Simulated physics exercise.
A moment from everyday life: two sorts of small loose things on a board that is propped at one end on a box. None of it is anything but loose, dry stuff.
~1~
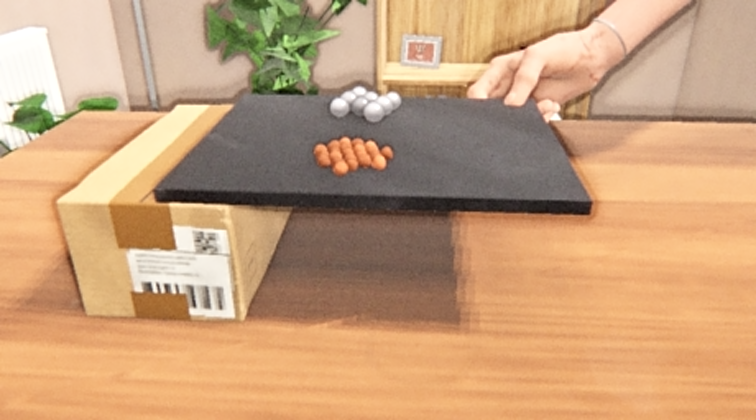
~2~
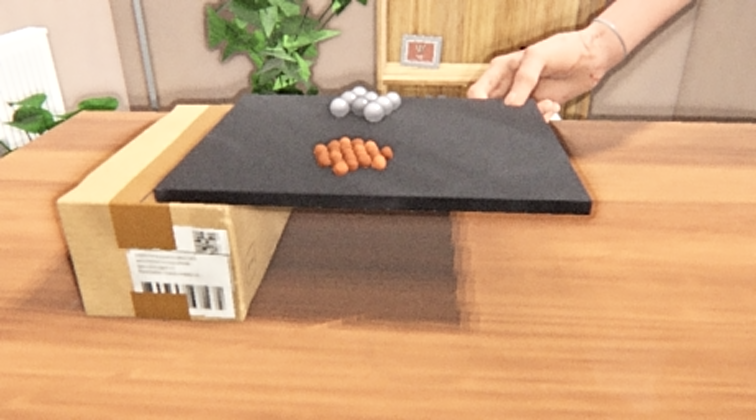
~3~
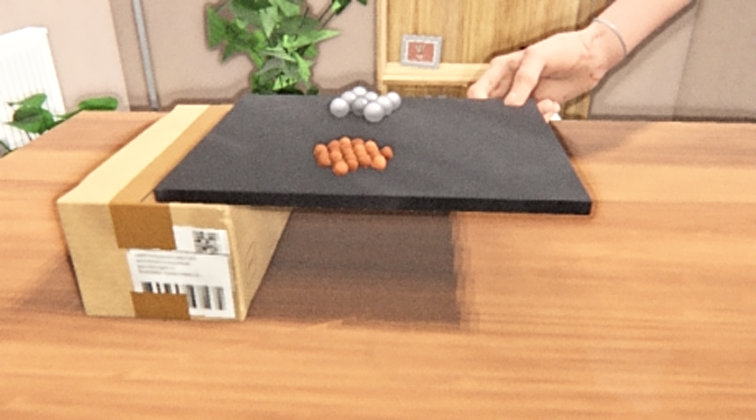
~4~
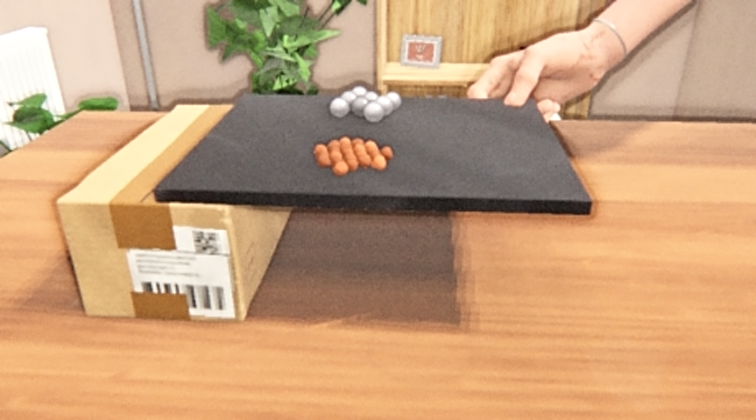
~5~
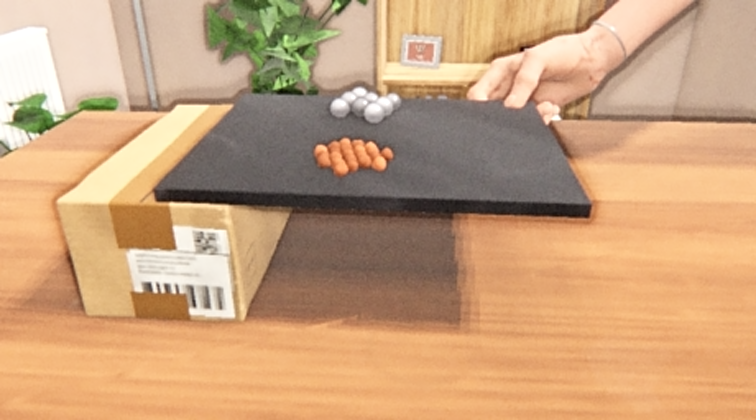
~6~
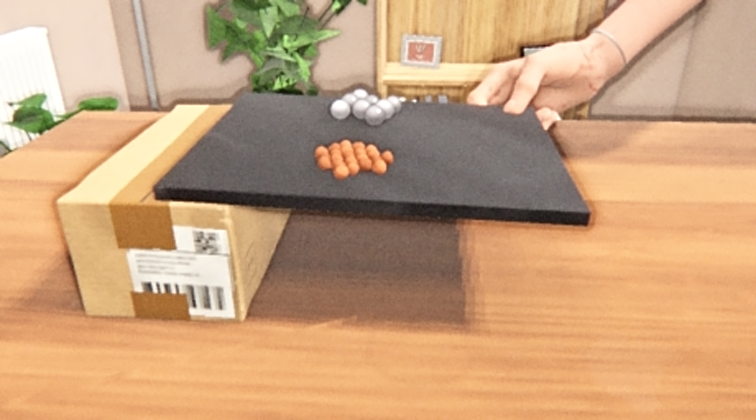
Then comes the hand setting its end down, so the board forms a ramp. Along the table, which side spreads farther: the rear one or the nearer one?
The rear one.
Then, 0.26 s past the last view, board sloping at 10°; near handful all still on the board; far handful all still on the board.
Then, 0.58 s past the last view, board sloping at 21°; near handful all still on the board; far handful all still on the board.
Then, 0.93 s past the last view, board resting at 25°; near handful all still on the board; far handful mostly up to a board's length out.
Finally, board resting at 25°; near handful mostly at the foot of the board; far handful mostly more than two board lengths out, most gone off the table; the far handful has gone farther.
